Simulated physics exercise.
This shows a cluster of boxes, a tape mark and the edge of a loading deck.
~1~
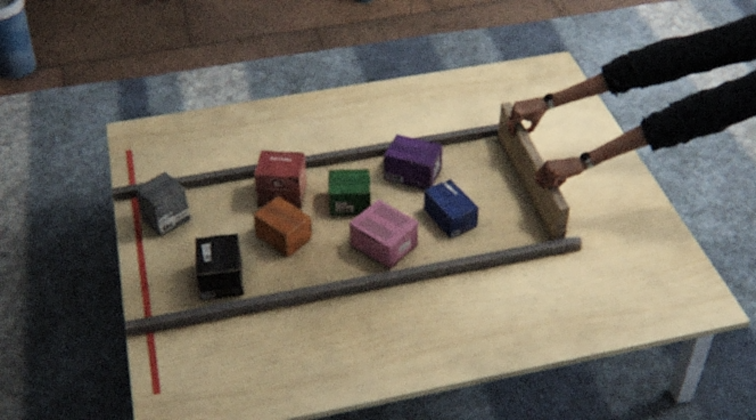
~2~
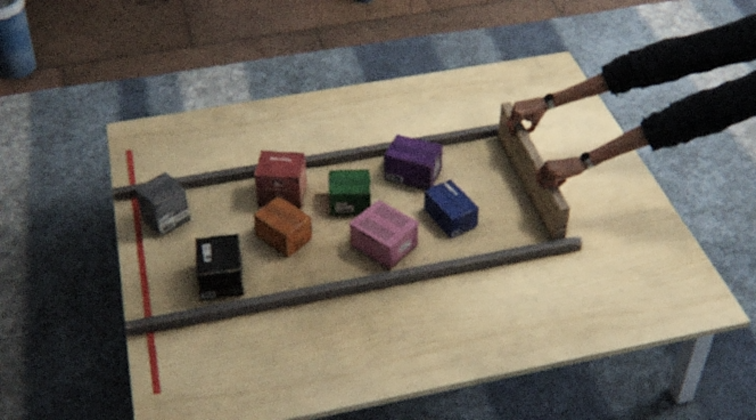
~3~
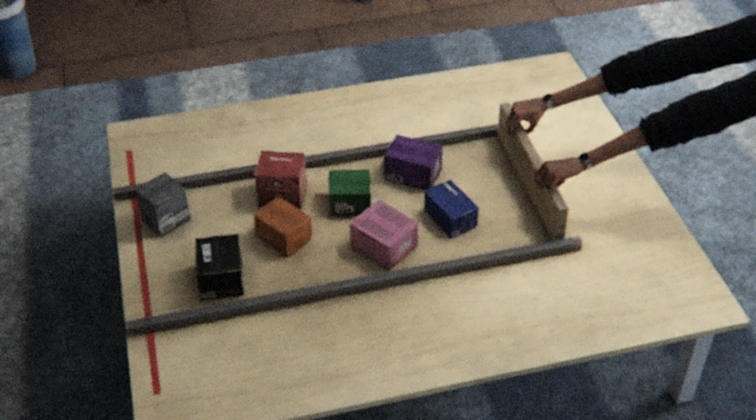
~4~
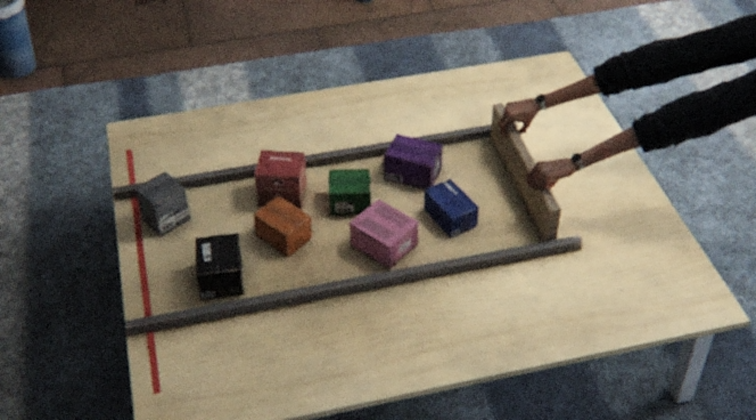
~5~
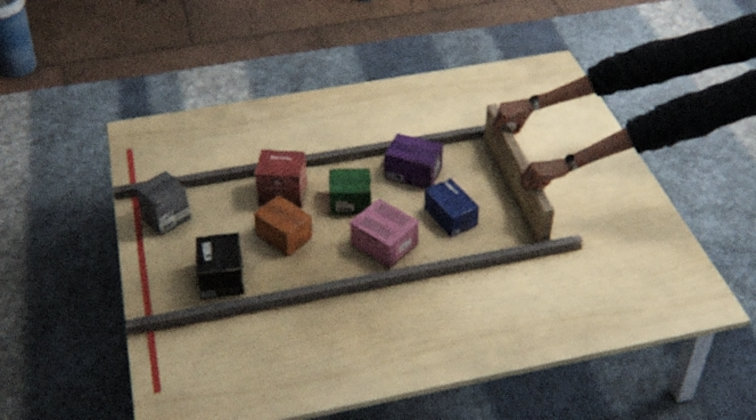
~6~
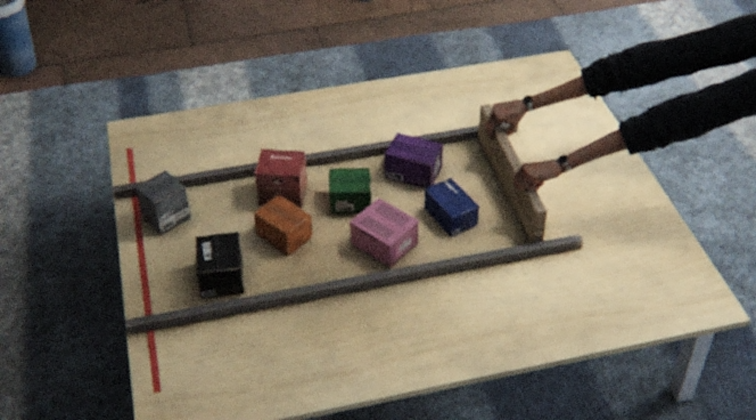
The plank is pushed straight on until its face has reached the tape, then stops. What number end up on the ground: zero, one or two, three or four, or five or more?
Here the number that fall off is five or more.
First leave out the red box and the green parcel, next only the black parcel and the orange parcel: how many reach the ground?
The counts: 5 and 5.
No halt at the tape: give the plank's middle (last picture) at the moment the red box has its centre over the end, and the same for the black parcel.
For the red box at (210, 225), for the black parcel at (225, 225).
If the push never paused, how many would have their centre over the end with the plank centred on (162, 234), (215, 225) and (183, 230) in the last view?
Place by place, 6, 2 and 4.
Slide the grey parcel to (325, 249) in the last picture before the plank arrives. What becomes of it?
It comes down.
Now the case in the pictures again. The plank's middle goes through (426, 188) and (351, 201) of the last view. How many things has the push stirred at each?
3 and 6.
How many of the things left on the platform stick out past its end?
That would be 1.
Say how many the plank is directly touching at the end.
1 of them.
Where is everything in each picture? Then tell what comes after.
In the first frame, grey parcel (163, 204); black parcel (219, 266); orange parcel (283, 226); plank (531, 170); tape (141, 258).
In the second frame, black parcel (220, 267); purple parcel (414, 162).
In the third frame, orange parcel (283, 227); red box (281, 180).
In the fourth frame, grey parcel (163, 204); plank (523, 171).
In the fifth frame, black parcel (220, 265); pink tote (384, 233).
In the sixth frame, grey parcel (164, 203); black parcel (220, 265); orange parcel (284, 225); plank (510, 173); tape (142, 256).
Soon after, none off yet; grey parcel at rest near (164, 203); black parcel at rest near (220, 265); orange parcel at rest near (284, 225).
Then, none off yet; grey parcel moved about its own width near (130, 205); black parcel moved about its own width near (168, 276); orange parcel moved well along near (197, 240).
At rest, the number that fall off is five or more; fallen, purple parcel, pink tote, green parcel, red box, orange parcel, black parcel and grey parcel.
